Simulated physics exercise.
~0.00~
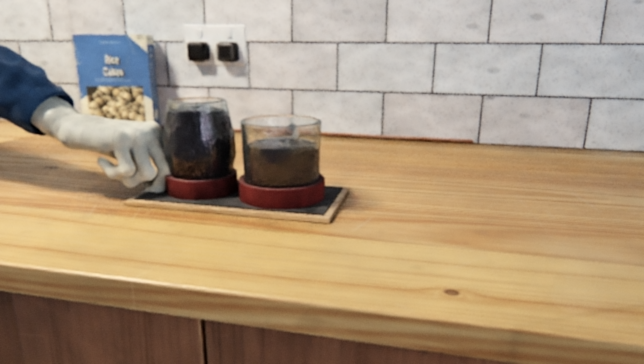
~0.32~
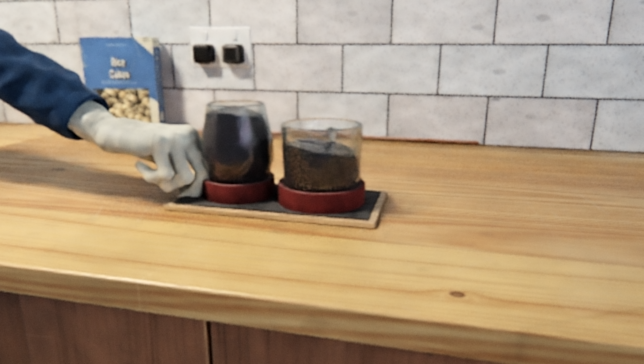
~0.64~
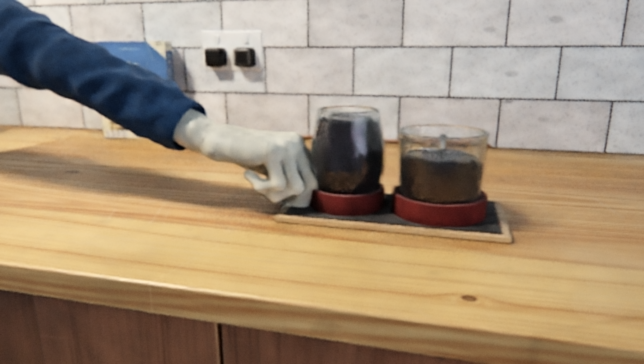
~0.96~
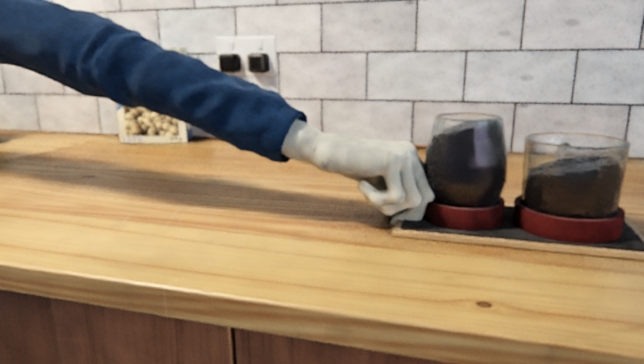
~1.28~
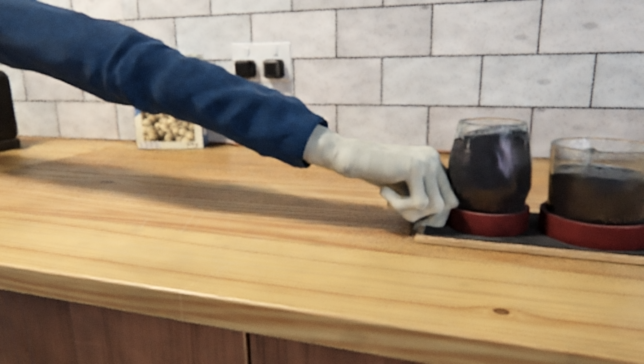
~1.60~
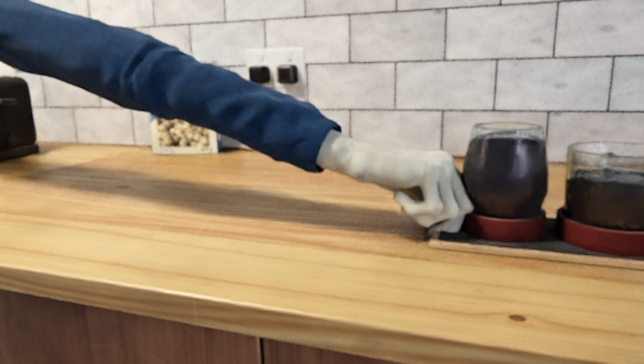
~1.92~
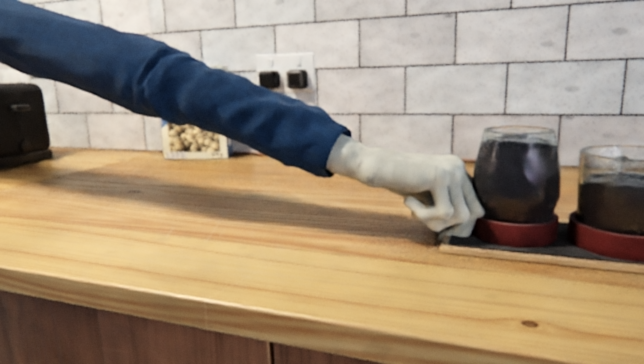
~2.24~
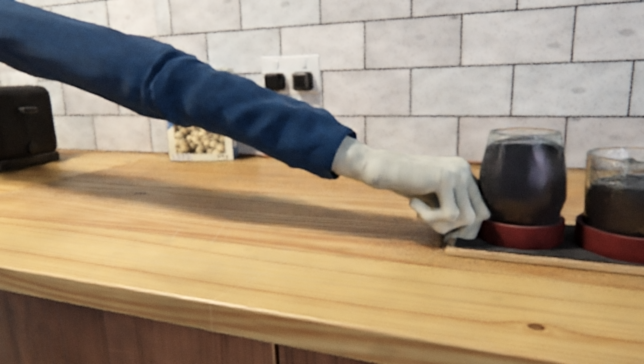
On a wooden counter against a white tiled wall, a pale hand in a blue sleeve slid a tray holding two open glass vessels of dark drink to the right, then slowed to a stop with both still upright and no spill visible.
